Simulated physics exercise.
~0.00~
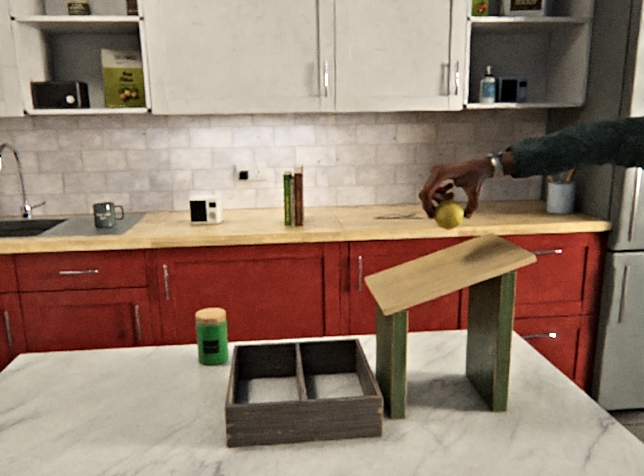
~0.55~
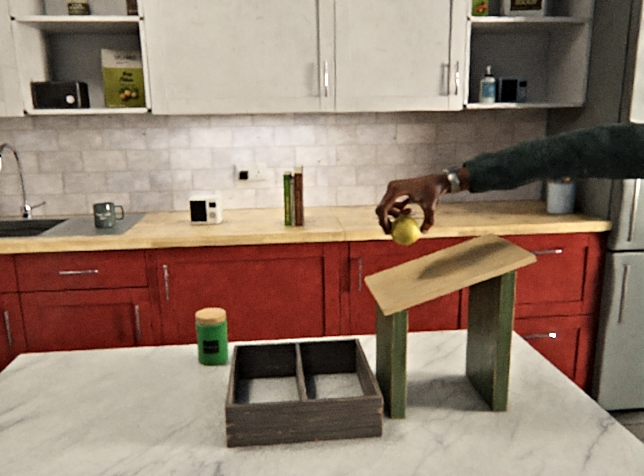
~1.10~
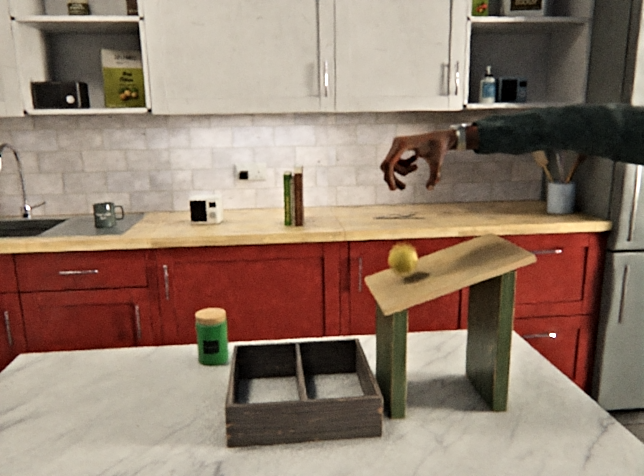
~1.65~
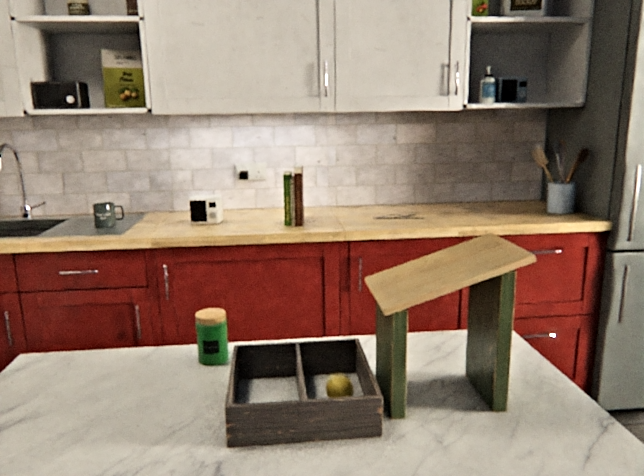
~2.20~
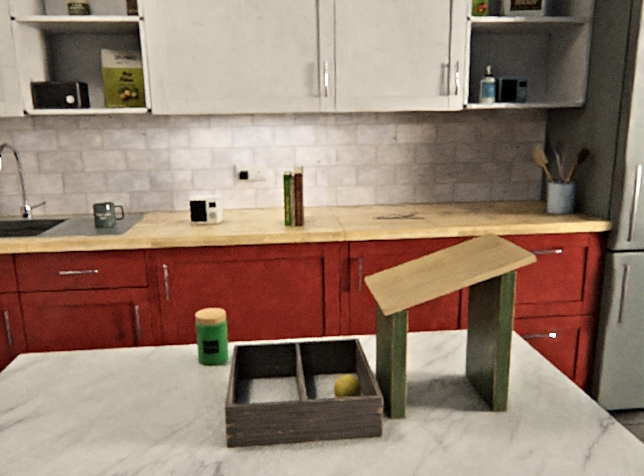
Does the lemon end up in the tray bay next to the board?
Yes, the lemon comes off the low end of the board and ends up in the bay closest to it, on the right side of the tray.
